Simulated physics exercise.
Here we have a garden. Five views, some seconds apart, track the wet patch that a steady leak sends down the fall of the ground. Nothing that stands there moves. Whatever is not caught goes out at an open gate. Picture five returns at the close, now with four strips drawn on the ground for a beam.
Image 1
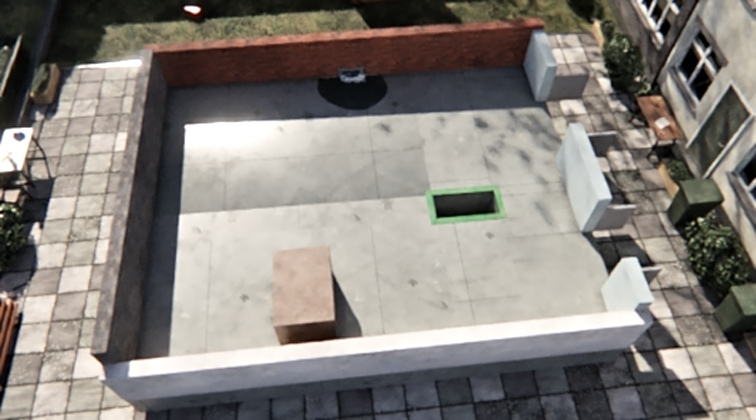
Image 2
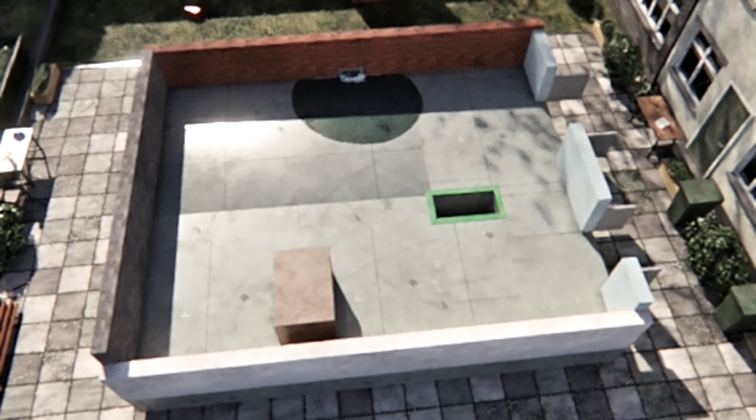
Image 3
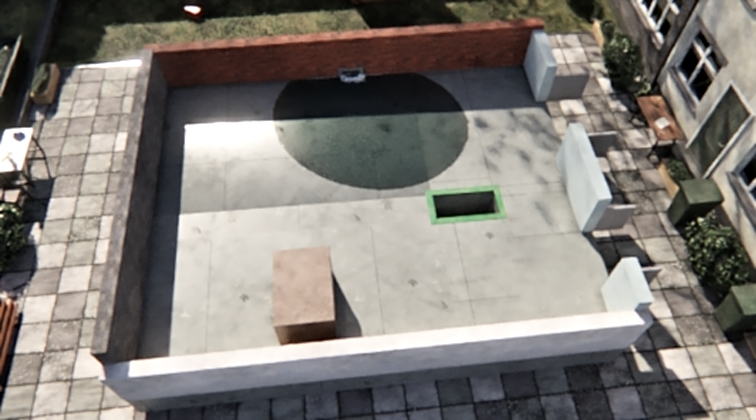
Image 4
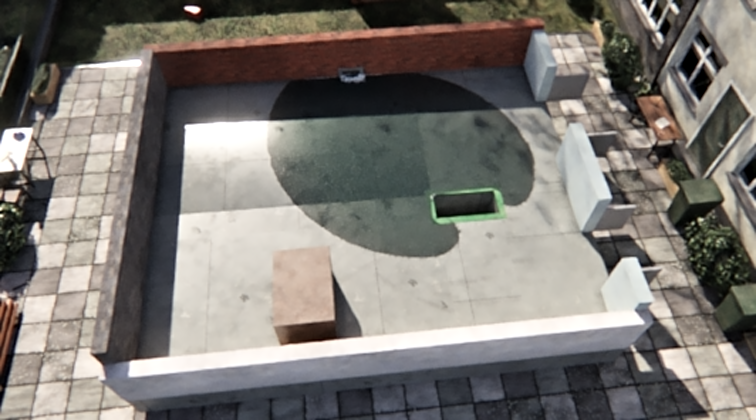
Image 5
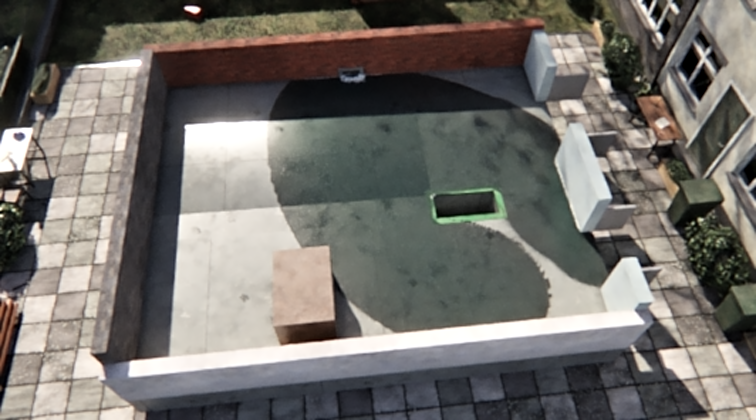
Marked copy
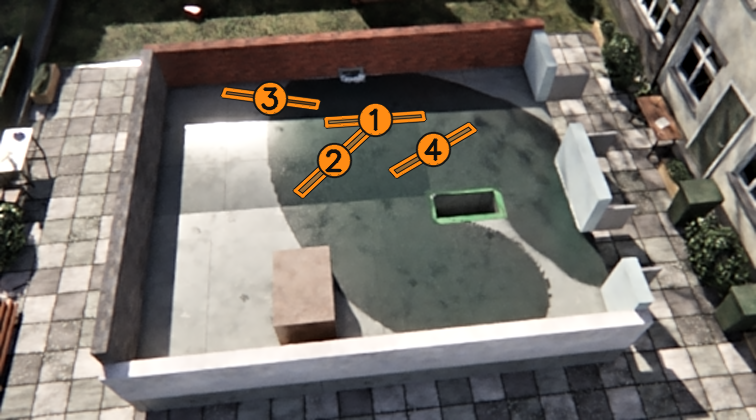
A walled garden yard had a dark wet patch that spread from the outfall at the back wall across the paving, surrounded the green drain, and reached the brown block and right-hand side.
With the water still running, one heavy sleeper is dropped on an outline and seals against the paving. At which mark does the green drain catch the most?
Choose 3.
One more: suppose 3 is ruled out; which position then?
The answer is 2.
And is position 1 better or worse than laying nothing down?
Position 1 is worse.
On the marked copy, 1 from (326, 122) to (423, 115); 2 from (299, 193) to (366, 130); 3 from (224, 92) to (317, 104); 4 from (393, 172) to (471, 127).
Choosing 1, about 4 % of the stream goes into the green drain, about 95 % out by the gates.
Choosing 2, about 26 % of the stream goes into the green drain, about 71 % out by the gates.
Choosing 3, about 34 % of the stream goes into the green drain, about 66 % out by the gates.
Choosing 4, about 5 % of the stream goes into the green drain, about 94 % out by the gates.
